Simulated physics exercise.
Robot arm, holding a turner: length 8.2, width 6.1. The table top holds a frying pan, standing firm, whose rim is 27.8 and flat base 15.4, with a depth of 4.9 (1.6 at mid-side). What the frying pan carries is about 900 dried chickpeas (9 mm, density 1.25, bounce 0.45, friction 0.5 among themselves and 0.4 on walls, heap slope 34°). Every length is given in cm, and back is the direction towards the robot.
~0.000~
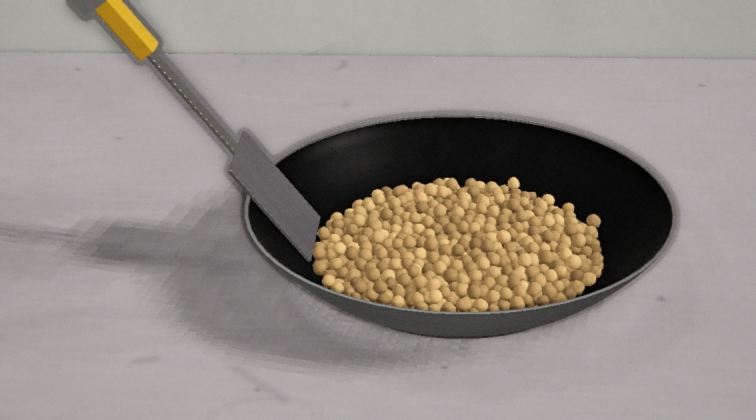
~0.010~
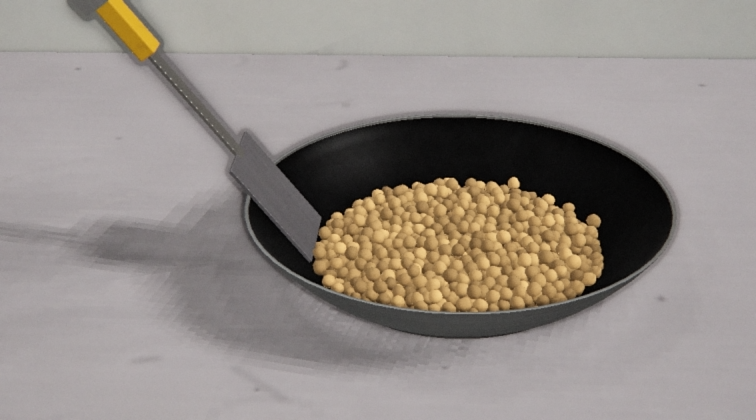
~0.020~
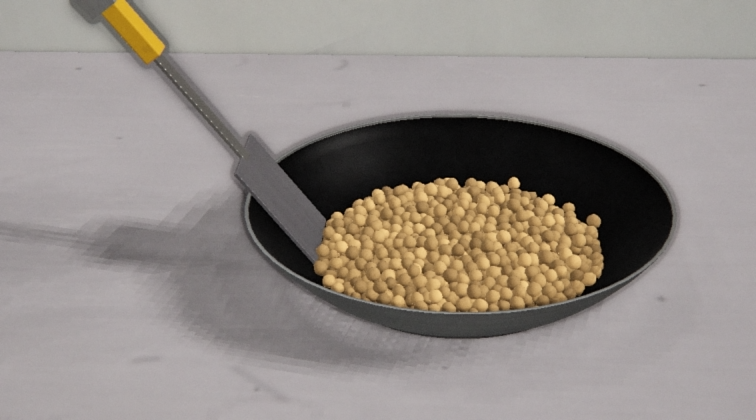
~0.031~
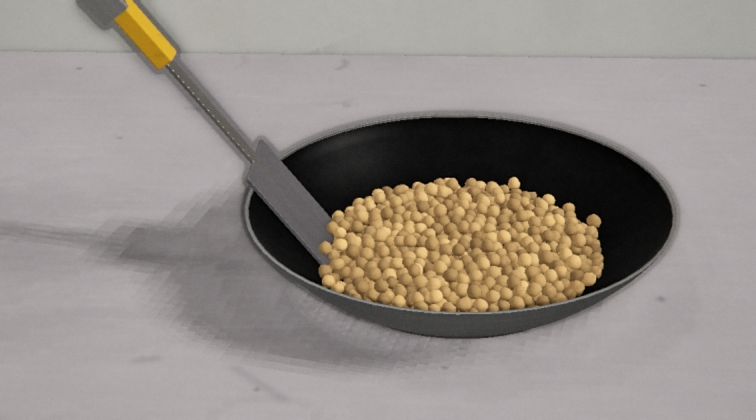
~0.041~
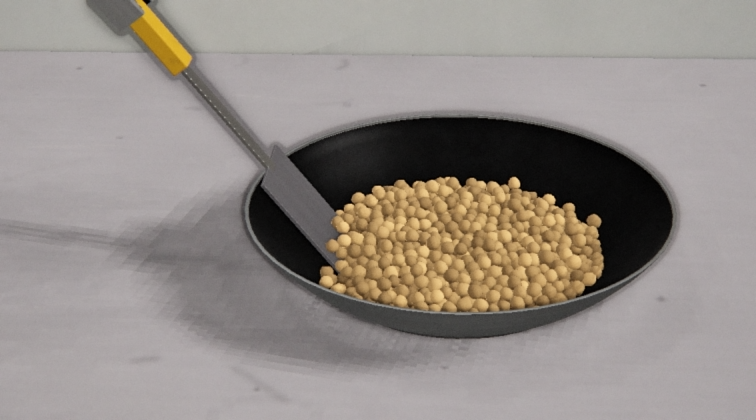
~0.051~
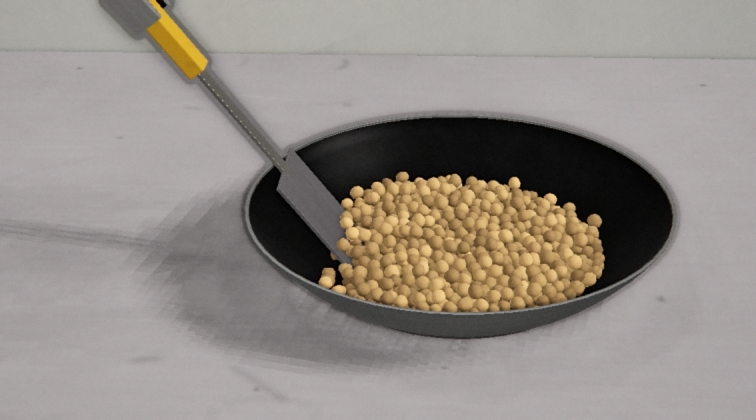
A turner with a yellow band on its handle moved slowly rightward inside a black frying pan, pushing into the left edge of a heap of chickpeas and nudging a few, while the pan stayed still.
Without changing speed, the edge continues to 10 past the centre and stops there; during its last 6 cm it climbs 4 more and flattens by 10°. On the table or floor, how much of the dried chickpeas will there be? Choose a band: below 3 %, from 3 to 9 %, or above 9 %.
That share falls above 9 %.
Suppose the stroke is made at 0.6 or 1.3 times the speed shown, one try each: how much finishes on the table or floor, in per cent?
Roughly 10 % and roughly 20 %.
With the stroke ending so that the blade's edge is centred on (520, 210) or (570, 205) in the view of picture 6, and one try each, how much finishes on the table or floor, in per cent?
I'd say roughly 5 per cent, then roughly 10 per cent.
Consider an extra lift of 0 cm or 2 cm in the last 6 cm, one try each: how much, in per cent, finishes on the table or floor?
Try one gives about 20 in a hundred, try two about 20 in a hundred.
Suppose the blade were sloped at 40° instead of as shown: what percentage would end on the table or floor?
Then roughly 20 percent.
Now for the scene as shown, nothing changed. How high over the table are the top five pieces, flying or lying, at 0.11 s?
About 5 cm.
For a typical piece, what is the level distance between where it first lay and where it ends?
Distance: Around 3 cm.
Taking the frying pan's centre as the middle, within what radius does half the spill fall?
It works out to near 44 cm.
By 0.11 s, sloping 53°, highest piece 6 above the table; 900 in the frying pan.
By 0.17 s, sloping 51°, highest piece 7 above the table; 900 in the frying pan.
By 0.40 s, sloping 43°, highest piece 12 above the table; 746 in the frying pan, 76 on the table or floor, 78 on the blade or in flight.
By 1.45 s, sloping 43°, highest piece 4 above the table; 746 in the frying pan, 154 on the table or floor.
Final count, 746 in the frying pan, 154 on the table or floor. That is 17 % on the table or floor.
